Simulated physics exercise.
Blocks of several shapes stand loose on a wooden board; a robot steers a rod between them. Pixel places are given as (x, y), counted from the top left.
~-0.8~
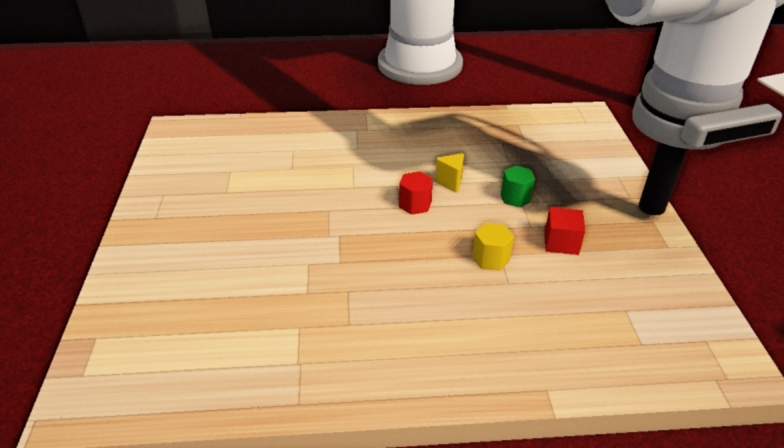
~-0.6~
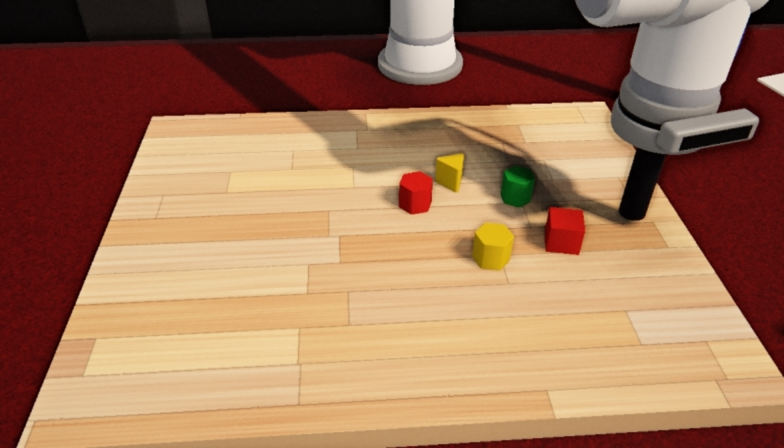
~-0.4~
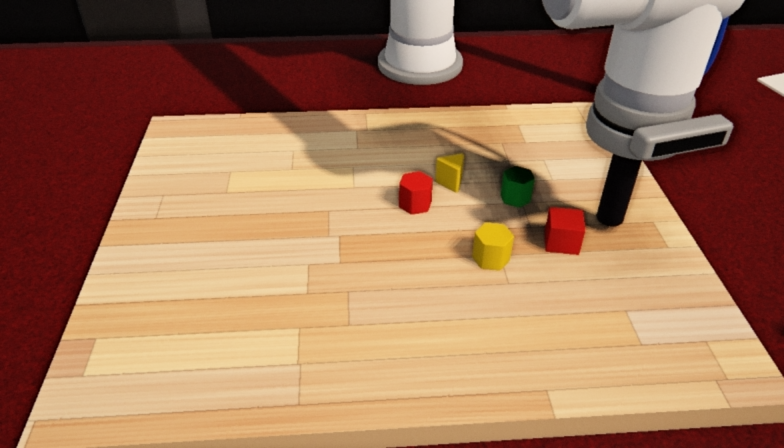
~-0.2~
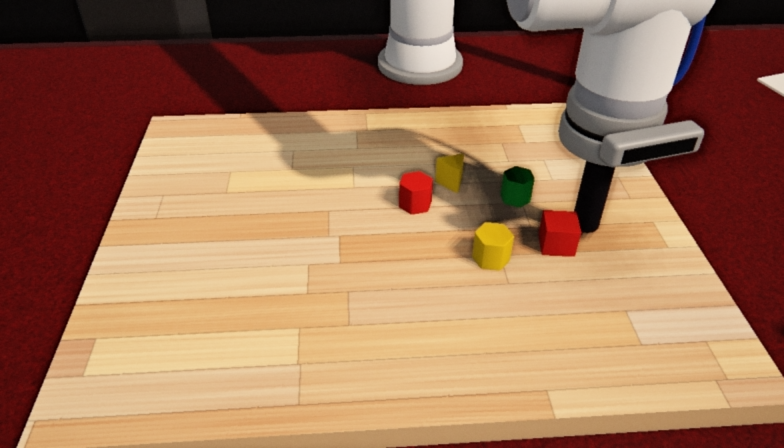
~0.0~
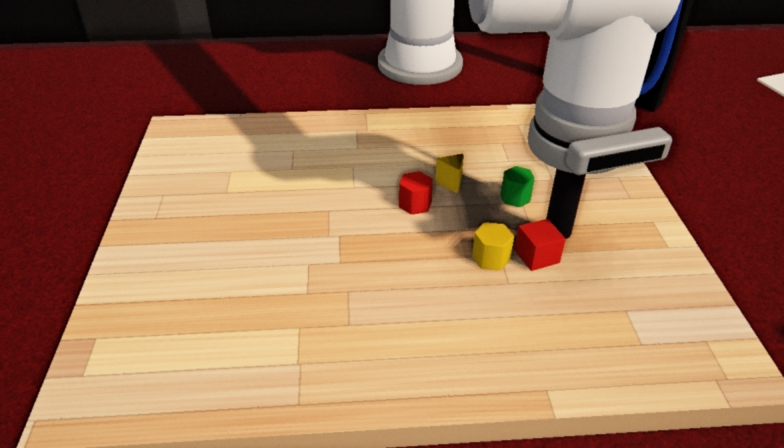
The robot's black rod moves left and pushes the red square block toward the yellow hexagonal block.
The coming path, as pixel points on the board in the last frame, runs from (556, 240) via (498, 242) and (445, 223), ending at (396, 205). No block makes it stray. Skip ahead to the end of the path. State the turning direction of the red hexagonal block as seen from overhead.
The twist is clockwise.
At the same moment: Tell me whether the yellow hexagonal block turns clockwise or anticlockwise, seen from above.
It spins with the clock.
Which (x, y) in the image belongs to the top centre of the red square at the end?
The red square ends near (525, 241).
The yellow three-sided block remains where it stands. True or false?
That statement is accurate.
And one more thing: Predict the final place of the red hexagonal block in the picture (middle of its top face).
It sits at (393, 164).
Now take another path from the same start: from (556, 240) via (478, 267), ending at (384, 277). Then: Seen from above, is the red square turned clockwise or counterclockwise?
It goes round opposite to clock hands.
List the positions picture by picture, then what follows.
Tip of the rod (652, 208), middles of tops, red hexagonal block (416, 181), yellow three-sided block (453, 160), yellow hexagonal block (494, 234), red square (567, 218), in the first picture.
Rod (632, 213), nothing pushed, in the second picture.
Rod (610, 219), nothing pushed, in the third picture.
Rod (585, 225), red square (562, 221), in the fourth picture.
Rod (558, 232), red hexagonal block (416, 181), yellow three-sided block (453, 160), yellow hexagonal block (494, 234), red square (542, 232), in the fifth picture.
On the path given first. One third of the way, rod (499, 233); yellow hexagonal block (489, 236), turned 25° clockwise; red square (525, 241), turned 65° anticlockwise.
Two thirds of the way, rod (445, 215); yellow hexagonal block (489, 236), turned 25° clockwise; red square (525, 241), turned 65° anticlockwise.
At the end, rod (396, 197); red hexagonal block (393, 164), turned 55° clockwise; yellow three-sided block unmoved; yellow hexagonal block (489, 236), turned 25° clockwise; red square (525, 241), turned 65° anticlockwise.
